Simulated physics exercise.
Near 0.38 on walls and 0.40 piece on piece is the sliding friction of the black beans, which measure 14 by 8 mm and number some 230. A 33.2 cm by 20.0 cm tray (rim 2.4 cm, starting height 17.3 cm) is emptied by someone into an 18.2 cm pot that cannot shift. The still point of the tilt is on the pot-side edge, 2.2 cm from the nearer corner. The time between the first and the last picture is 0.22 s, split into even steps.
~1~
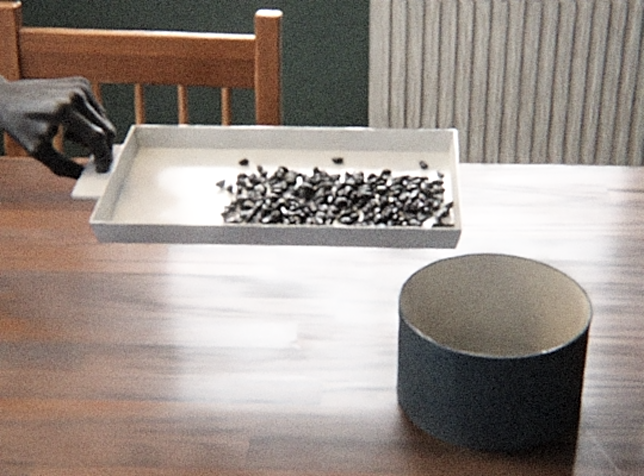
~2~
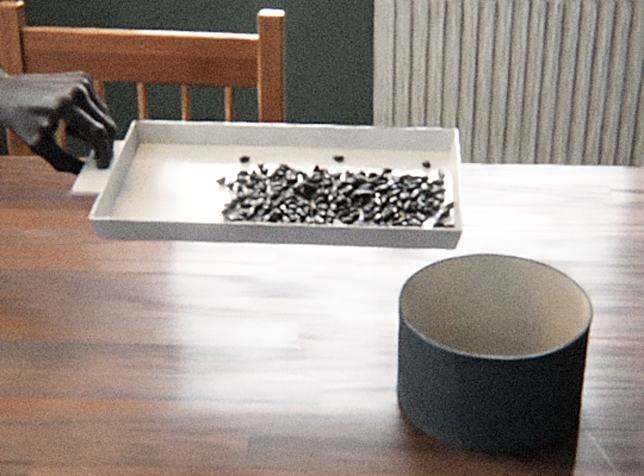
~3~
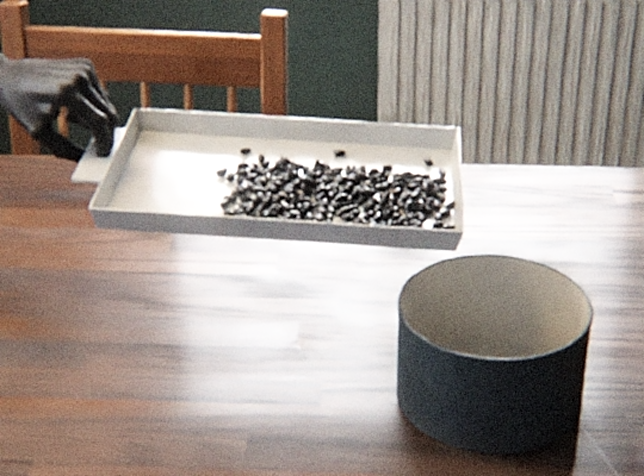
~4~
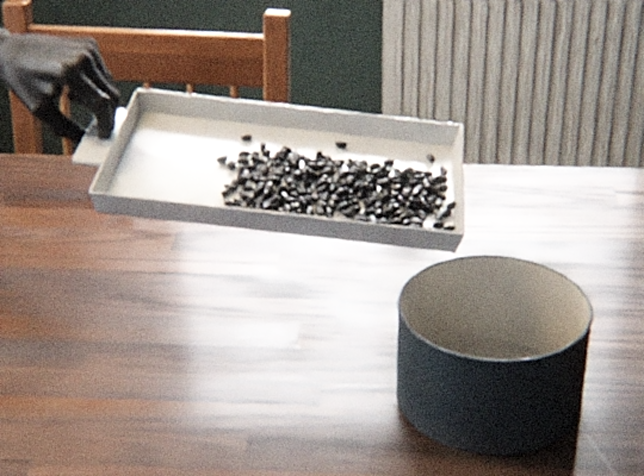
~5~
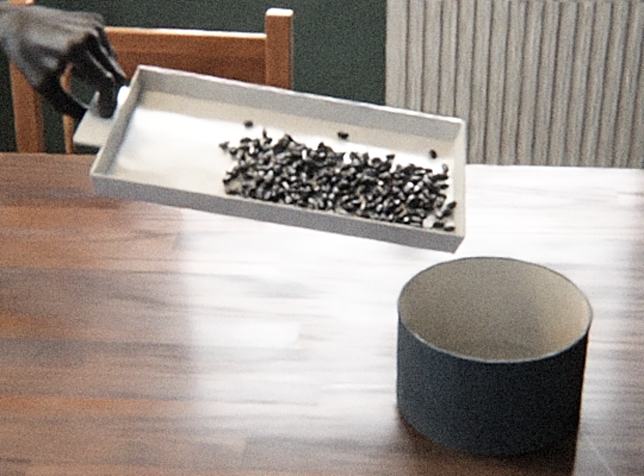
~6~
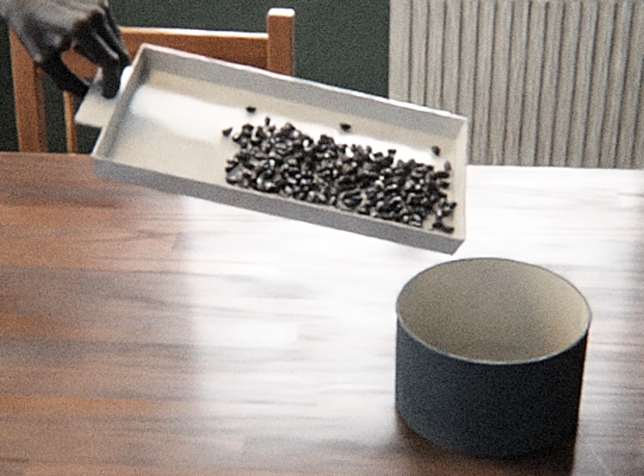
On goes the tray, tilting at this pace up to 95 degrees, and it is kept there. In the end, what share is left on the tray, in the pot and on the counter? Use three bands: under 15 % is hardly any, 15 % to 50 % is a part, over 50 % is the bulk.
Shares - left on the tray: Hardly any; pot: The bulk; counter: Hardly any.
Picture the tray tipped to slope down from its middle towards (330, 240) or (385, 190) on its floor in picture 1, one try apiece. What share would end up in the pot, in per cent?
That would be close to 75 per cent and then close to 35 per cent.
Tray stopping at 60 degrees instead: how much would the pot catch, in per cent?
Around 35 %, I reckon.
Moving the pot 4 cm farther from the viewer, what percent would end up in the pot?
Near 95 per cent in that case.
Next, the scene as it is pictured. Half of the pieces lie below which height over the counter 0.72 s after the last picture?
Around 20 cm up.
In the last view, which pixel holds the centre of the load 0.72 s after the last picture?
(473, 213), roughly.
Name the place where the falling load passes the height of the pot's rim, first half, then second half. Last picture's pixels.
(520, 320) or so first, later (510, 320).
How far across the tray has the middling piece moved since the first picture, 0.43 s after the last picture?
About 3 cm.
Then, 0.43 s after the last picture, tilt 53 degrees; the tray holds 100 %, the pot 0 %.
Then, 0.72 s after the last picture, tilt 79 degrees; the tray holds 90 %, the pot 5 %.
Then, 1.11 s after the last picture, tilt 95 degrees; the tray holds 5 %, the pot 90 %.
In the end, tray 0 %, pot 100 %, counter 0 %.
